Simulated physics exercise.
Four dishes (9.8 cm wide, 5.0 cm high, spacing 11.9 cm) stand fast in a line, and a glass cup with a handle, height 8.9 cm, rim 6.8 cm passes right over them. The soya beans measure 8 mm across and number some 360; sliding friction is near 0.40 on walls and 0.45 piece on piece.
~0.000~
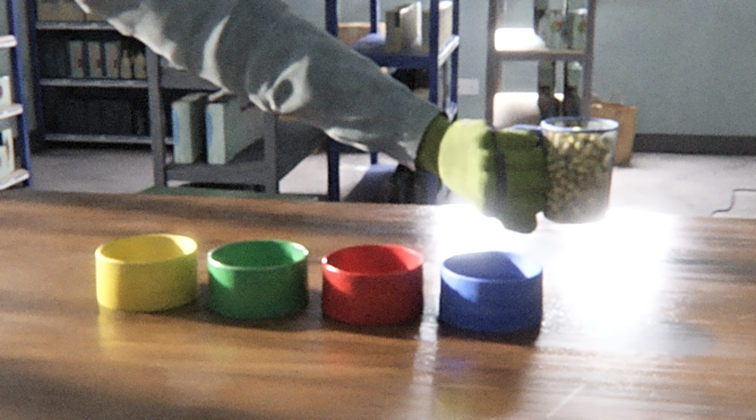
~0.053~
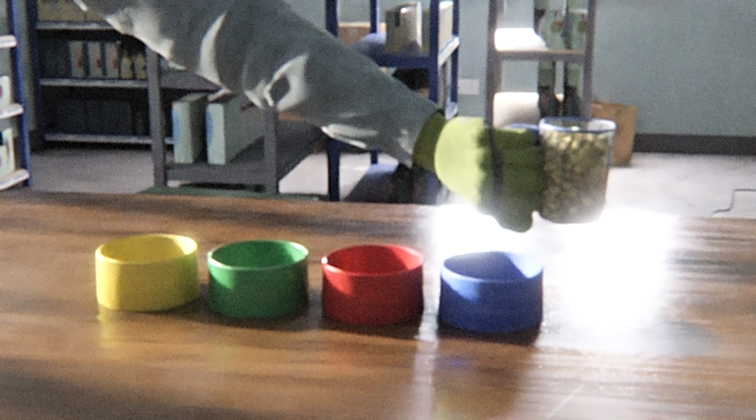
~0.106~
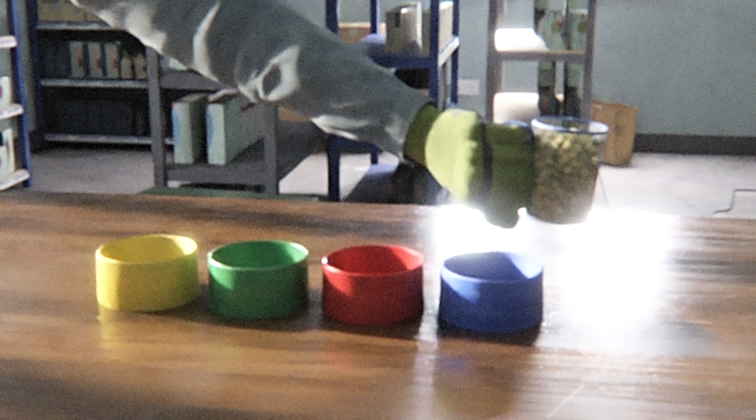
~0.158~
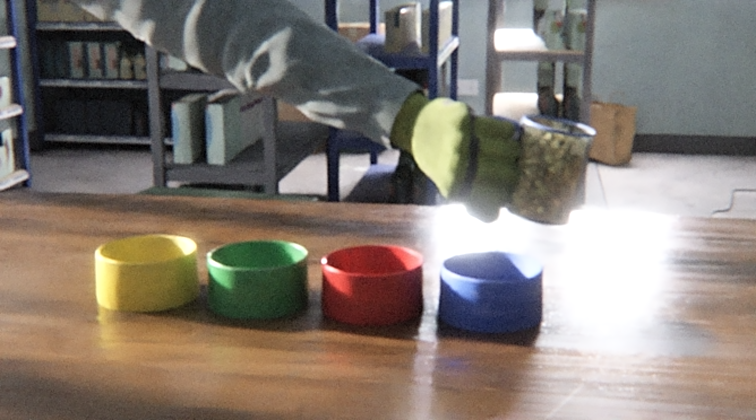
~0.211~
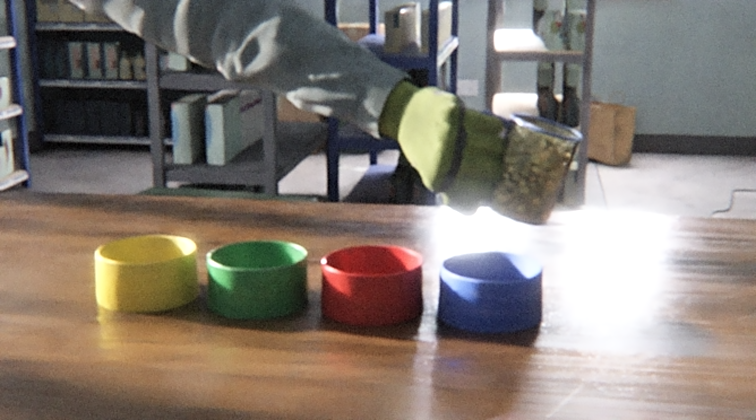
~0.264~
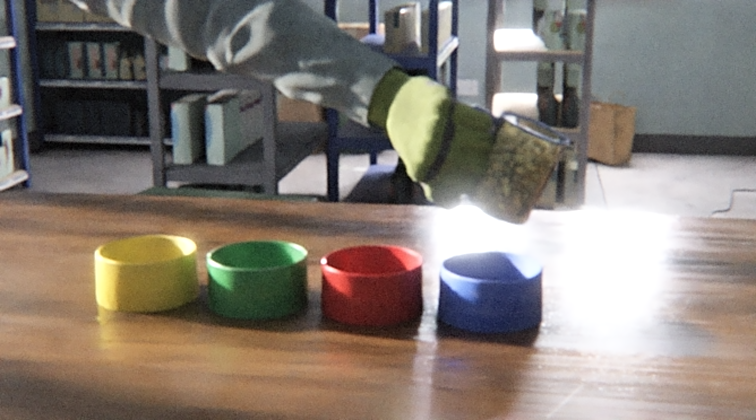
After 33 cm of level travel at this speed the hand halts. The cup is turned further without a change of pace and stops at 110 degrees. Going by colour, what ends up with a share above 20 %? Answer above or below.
Red above, blue below, green above, yellow below, counter above.
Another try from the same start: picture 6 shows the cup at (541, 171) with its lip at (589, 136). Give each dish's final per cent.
Red 70, blue 0, green 20, yellow 0.
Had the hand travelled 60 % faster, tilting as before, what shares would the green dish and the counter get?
In that case green 40, counter 50.
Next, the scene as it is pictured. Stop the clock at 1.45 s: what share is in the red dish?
About 25 per cent by then.
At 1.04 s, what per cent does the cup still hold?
About 80 per cent.
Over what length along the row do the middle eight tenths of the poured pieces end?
About 14 cm.
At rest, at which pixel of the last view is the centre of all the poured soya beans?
At about (311, 295).
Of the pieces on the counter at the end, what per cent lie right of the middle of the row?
Some 50 per cent.
After 0.73 s, tilt 73 degrees; cup holds 100 %.
After 1.04 s, tilt 106 degrees; cup holds 80 %, red 15 %.
After 1.45 s, tilt 110 degrees; cup holds 30 %, red 25 %, green 25 %.
By 2.6 s all is still; red 30 %, blue 0 %, green 40 %, yellow 0 %, counter 35 %.
